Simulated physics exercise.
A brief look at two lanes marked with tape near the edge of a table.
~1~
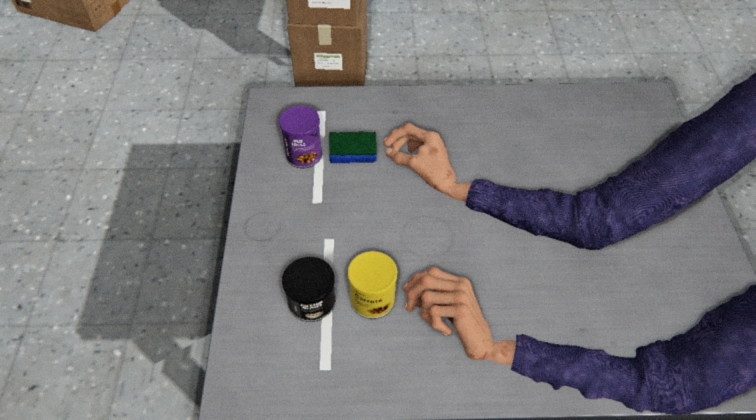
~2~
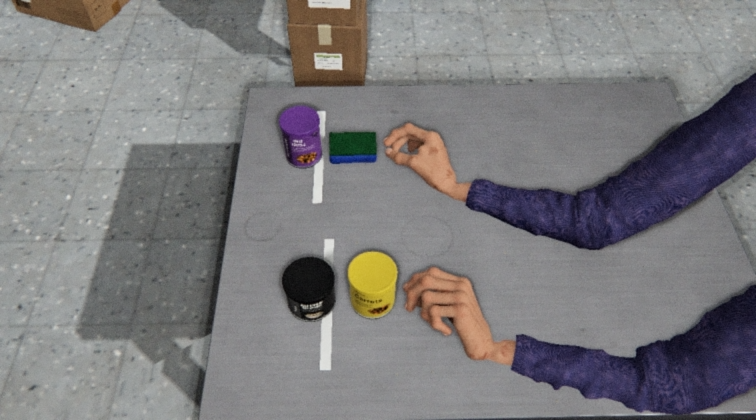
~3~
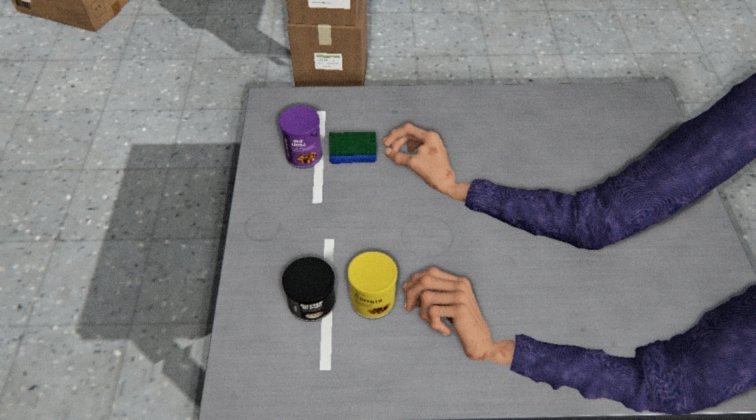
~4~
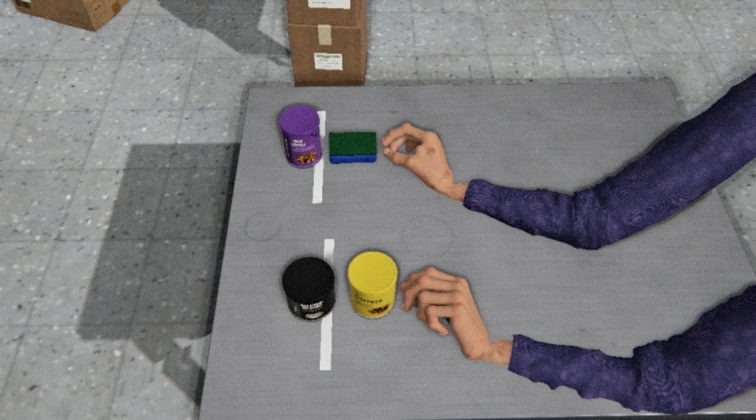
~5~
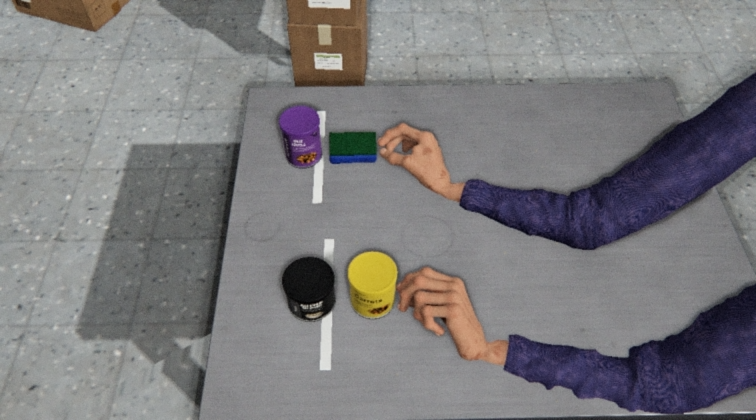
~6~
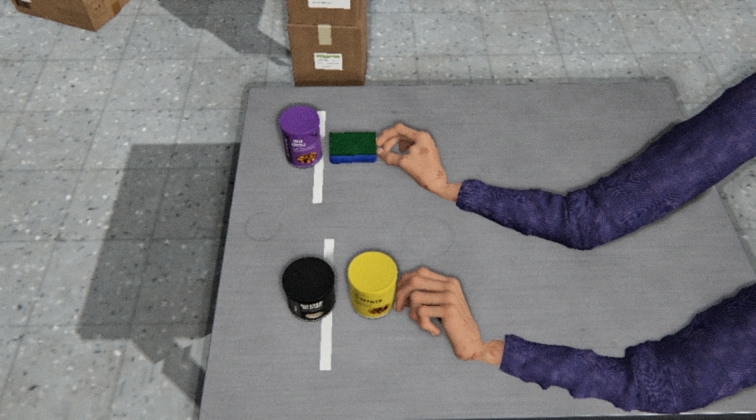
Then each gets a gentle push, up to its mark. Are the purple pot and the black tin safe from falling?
Well, the purple pot remains on the tabletop, and the black tin remains on the tabletop.
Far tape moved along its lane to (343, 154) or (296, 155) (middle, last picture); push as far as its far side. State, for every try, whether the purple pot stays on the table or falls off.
Well, it does not go over the first time and does not stay on the second time.
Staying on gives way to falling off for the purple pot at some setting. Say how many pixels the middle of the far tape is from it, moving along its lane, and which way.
12 pixels to the left.
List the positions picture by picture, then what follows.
The first picture shows purple pot (302, 138); black tin (310, 290); blue sponge (353, 148).
The second picture shows black tin (310, 290); yellow pot (372, 286).
The third picture shows purple pot (302, 138); blue sponge (353, 148).
The fourth picture shows black tin (310, 290); yellow pot (372, 286).
The fifth picture shows purple pot (302, 138); blue sponge (353, 148).
The sixth picture shows purple pot (302, 138); black tin (310, 290); yellow pot (372, 286).
Then, 0.78 s later than the last frame, purple pot shifted about its own width near (278, 138); black tin shifted a little near (287, 290).
When it is over, the purple pot remains on top, near (245, 139); the black tin remains on top, near (248, 291).
